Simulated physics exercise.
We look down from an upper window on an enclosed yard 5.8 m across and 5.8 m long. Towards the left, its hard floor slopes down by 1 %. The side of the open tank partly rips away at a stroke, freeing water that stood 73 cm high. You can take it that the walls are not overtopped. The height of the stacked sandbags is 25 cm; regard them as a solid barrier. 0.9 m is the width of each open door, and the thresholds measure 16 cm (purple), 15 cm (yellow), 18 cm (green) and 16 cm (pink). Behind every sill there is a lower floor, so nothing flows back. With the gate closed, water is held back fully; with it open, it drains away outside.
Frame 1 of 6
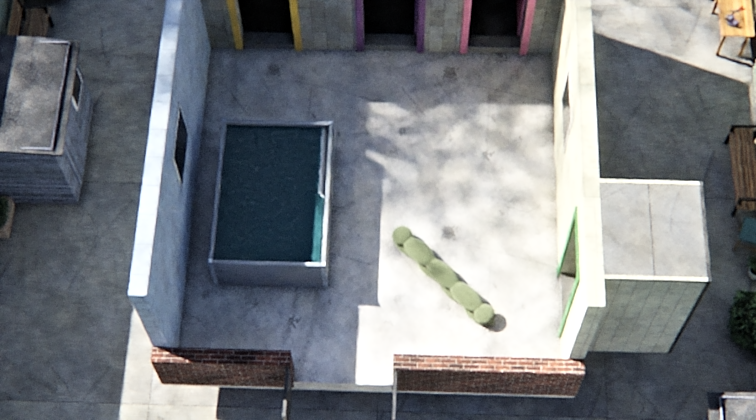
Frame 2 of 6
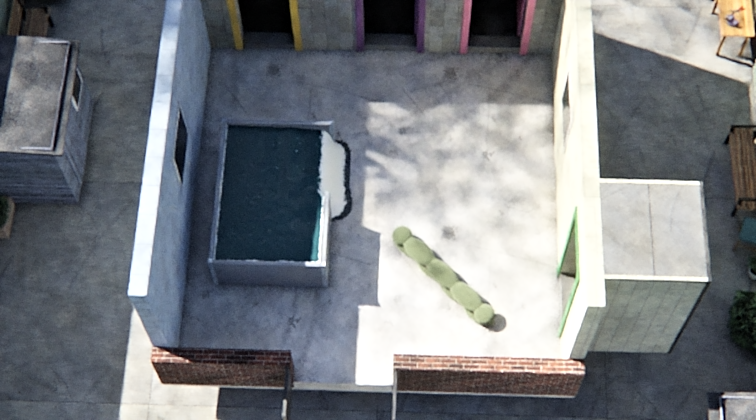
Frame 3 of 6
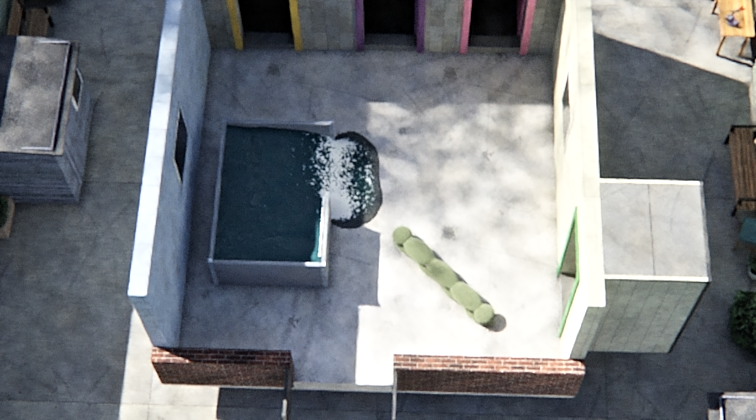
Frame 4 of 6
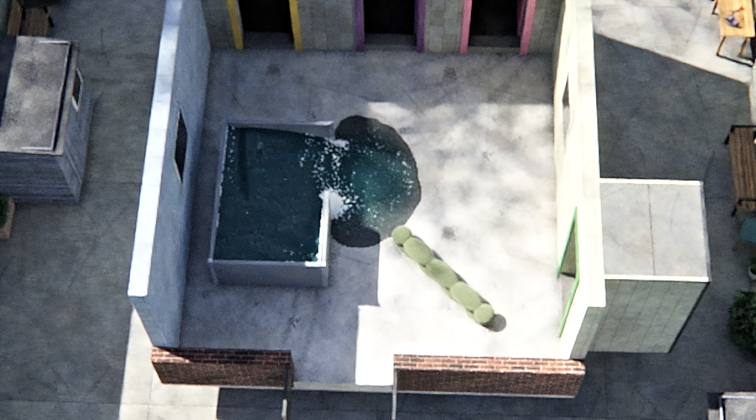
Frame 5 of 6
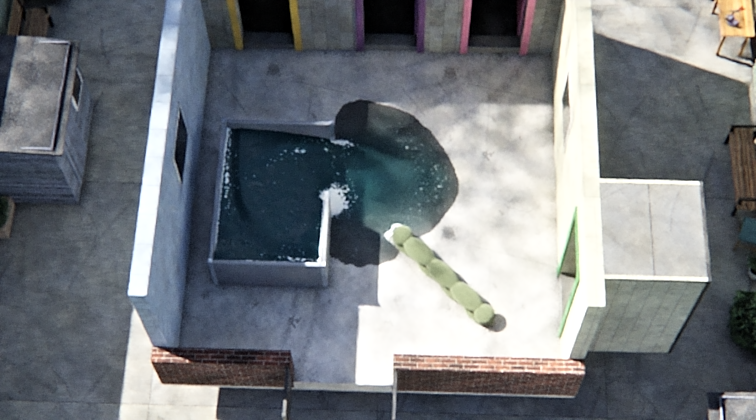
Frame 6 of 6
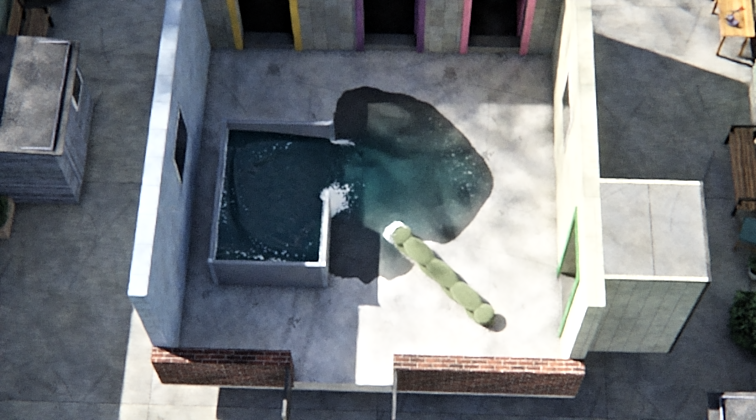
Dark teal water bursts through the right side of an open grey tank in a walled yard, seen from high above by a still camera. Yellow, purple and pink doorways line the back wall, a green-framed opening is at right, and pale green sandbags lie diagonally across the sunlit concrete. White froth spills out first, then the dark pool widens rightward, reaching the upper end of the bags, while the tank's surface ripples.
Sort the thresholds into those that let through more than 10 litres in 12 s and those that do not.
Sorted: Purple door does not; yellow door does not; green door does not; pink door lets more through.
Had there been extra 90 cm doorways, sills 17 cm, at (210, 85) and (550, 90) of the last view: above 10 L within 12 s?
Taking them in order, the first is fine and the second too much.
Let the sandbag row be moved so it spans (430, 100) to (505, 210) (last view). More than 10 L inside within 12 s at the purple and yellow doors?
Purple exceeded, yellow within the limit.
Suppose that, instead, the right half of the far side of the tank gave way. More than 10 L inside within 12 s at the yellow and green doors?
Here's how it goes: Yellow exceeds it, green falls short.
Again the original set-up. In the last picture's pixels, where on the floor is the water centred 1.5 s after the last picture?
Near (365, 188).
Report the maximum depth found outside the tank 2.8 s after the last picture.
Depth max: Approx. 26 cm.
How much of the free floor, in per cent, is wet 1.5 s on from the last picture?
Roughly 50 percent.
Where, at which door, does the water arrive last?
Yellow.
Then, 0.7 s after the last picture water covers 40 % of the floor and is deepest (37 cm) near (341, 169); purple door not reached, yellow door not reached, green door not reached, pink door not reached.
Then, 1.5 s after the last picture water covers 50 % of the floor and is deepest (46 cm) near (537, 70); purple door 8 cm at the sill, 0 L in, yellow door not reached, green door 12 cm at the sill, 0 L in, pink door 18 cm at the sill, 1 L in.
Then, 2.8 s after the last picture water covers 55 % of the floor and is deepest (26 cm) near (557, 362); purple door 6 cm at the sill, 0 L in, yellow door not reached, green door 12 cm at the sill, 0 L in, pink door 22 cm at the sill, 31 L in.
Then, 6.3 s after the last picture water covers 95 % of the floor and is deepest (18 cm) near (542, 264); purple door 10 cm at the sill, 0 L in, yellow door 6 cm at the sill, 0 L in, green door 16 cm at the sill, 0 L in, pink door 9 cm at the sill, 41 L in.
Then, 11.3 s after the last picture water covers 95 % of the floor and is deepest (16 cm) near (241, 65); purple door 10 cm at the sill, 0 L in, yellow door 14 cm at the sill, 0 L in, green door 5 cm at the sill, 0 L in, pink door 9 cm at the sill, 41 L in.
